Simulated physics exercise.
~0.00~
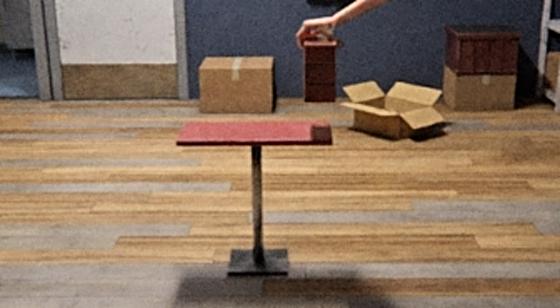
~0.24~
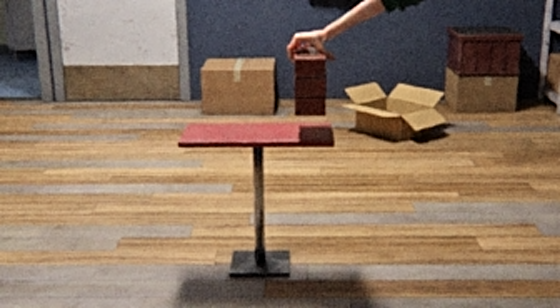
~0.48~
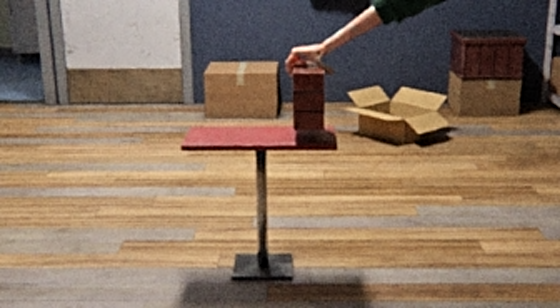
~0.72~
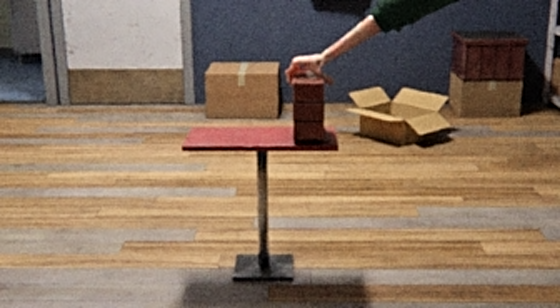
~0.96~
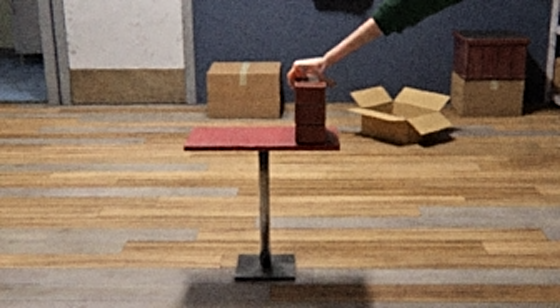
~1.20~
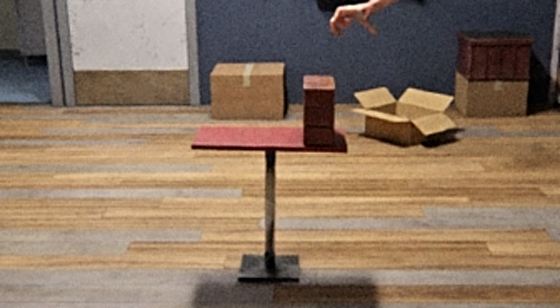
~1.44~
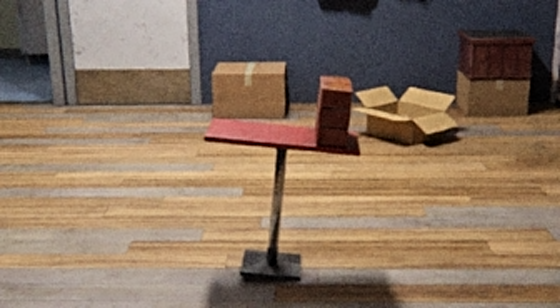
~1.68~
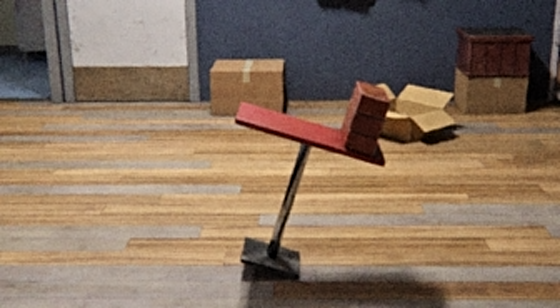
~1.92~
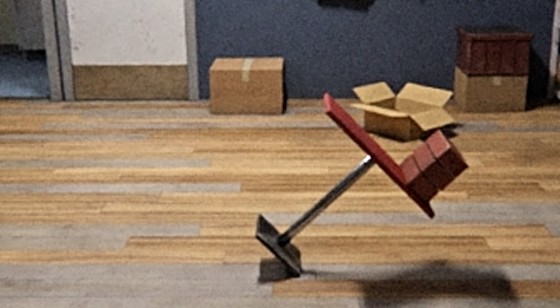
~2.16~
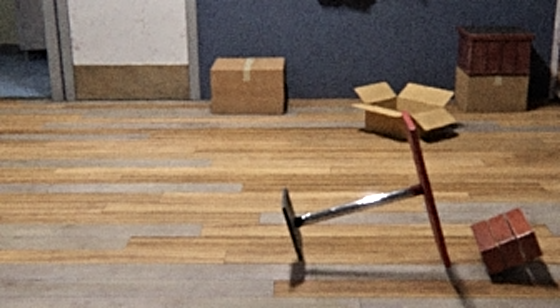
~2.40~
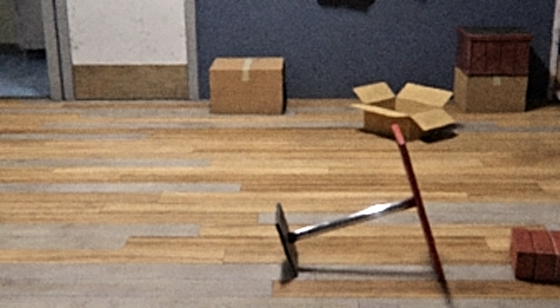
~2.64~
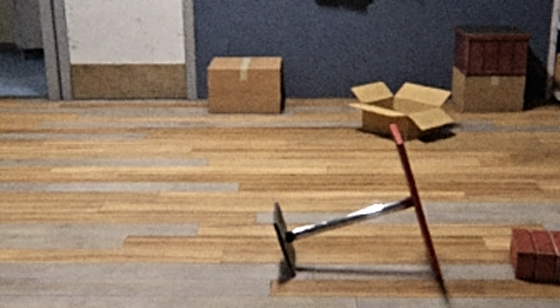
Bricks set by a hand on a red side table's right end topple it rightward.
